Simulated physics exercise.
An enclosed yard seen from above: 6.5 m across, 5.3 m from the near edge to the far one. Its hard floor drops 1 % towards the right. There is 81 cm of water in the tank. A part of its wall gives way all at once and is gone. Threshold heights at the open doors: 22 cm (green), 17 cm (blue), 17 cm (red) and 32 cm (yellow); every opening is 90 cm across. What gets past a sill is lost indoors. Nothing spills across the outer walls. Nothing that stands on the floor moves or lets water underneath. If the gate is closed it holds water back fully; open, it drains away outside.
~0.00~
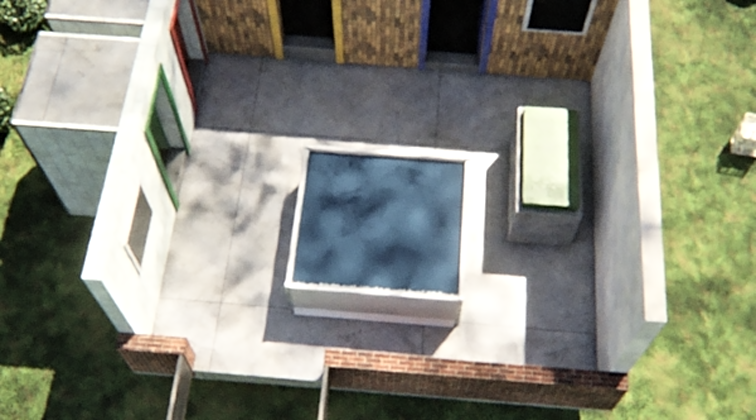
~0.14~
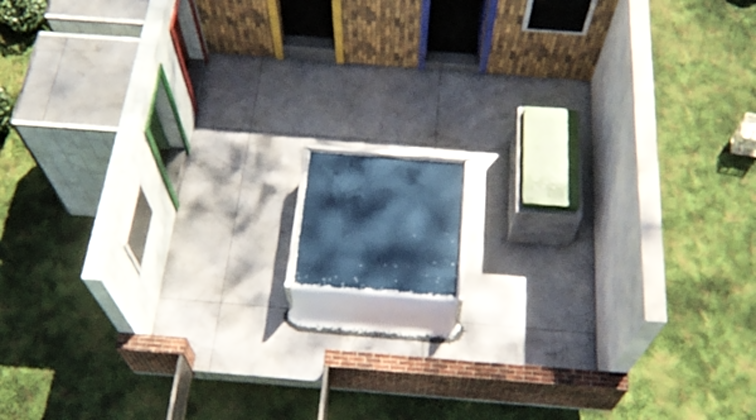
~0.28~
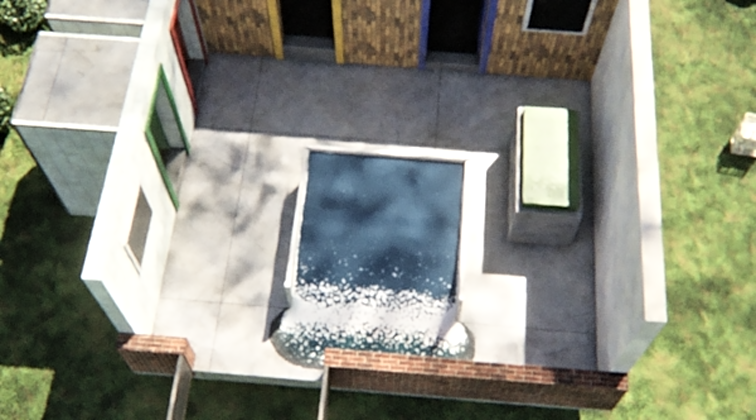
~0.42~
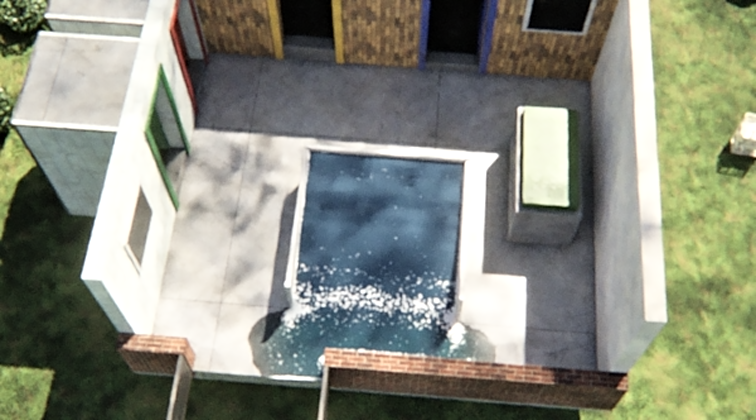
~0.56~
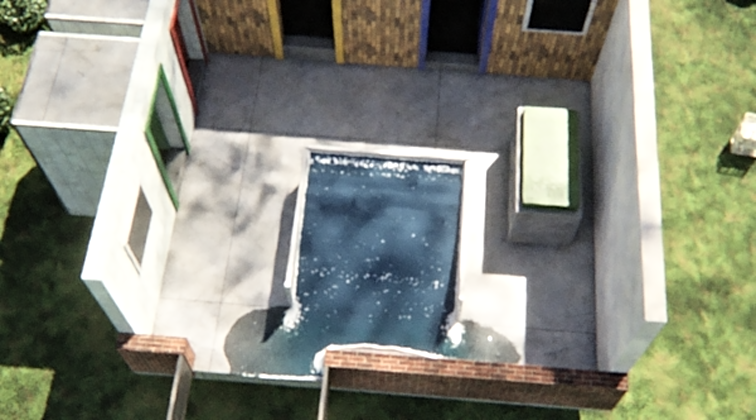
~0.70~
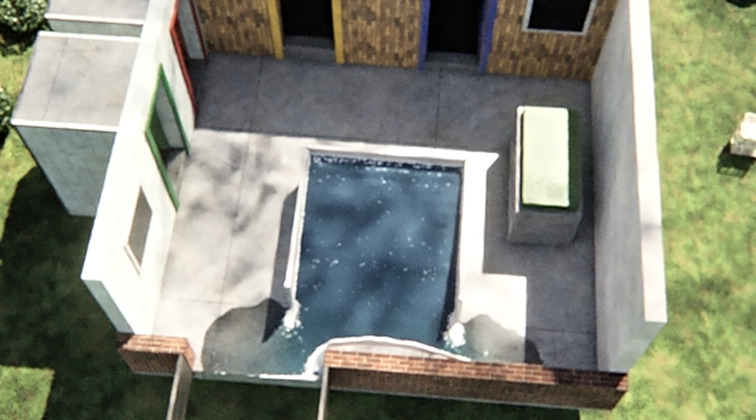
Walled yard from above, the near side of a square water tank giving way and water pouring out towards the low brick wall.
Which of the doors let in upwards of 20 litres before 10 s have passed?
The water let in: At the green door it keeps below the limit; at the blue door it keeps below the limit; at the red door it keeps below the limit; at the yellow door it keeps below the limit.
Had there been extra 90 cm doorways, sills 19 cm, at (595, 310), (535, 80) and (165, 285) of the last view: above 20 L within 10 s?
In turn: Above, not over, below.
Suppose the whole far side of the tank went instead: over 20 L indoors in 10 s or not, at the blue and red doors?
Against that limit: Blue above, red past it.
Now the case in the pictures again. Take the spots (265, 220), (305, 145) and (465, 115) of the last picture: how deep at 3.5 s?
In that order: 0, 0 and 0 cm.
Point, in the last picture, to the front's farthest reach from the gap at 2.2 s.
Near (584, 138).
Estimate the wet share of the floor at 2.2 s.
About 30 per cent.
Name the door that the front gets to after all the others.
The yellow one.
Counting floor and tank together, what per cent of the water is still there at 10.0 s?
Roughly 60 in a hundred.
After 1.4 s water covers 20 % of the floor and is deepest (60 cm) near (375, 356); green door not reached, blue door not reached, red door not reached, yellow door not reached.
After 2.2 s water covers 30 % of the floor and is deepest (50 cm) near (589, 387); green door not reached, blue door not reached, red door not reached, yellow door not reached.
After 3.5 s water covers 50 % of the floor and is deepest (40 cm) near (583, 83); green door 3 cm at the sill, 0 L in, blue door not reached, red door not reached, yellow door not reached.
After 6.0 s water covers 95 % of the floor and is deepest (25 cm) near (589, 387); green door 2 cm at the sill, 0 L in, blue door 4 cm at the sill, 0 L in, red door 1 cm at the sill, 0 L in, yellow door 4 cm at the sill, 0 L in.
After 10.0 s water covers 95 % of the floor and is deepest (16 cm) near (583, 92); green door 6 cm at the sill, 0 L in, blue door 8 cm at the sill, 0 L in, red door 7 cm at the sill, 0 L in, yellow door 6 cm at the sill, 0 L in.
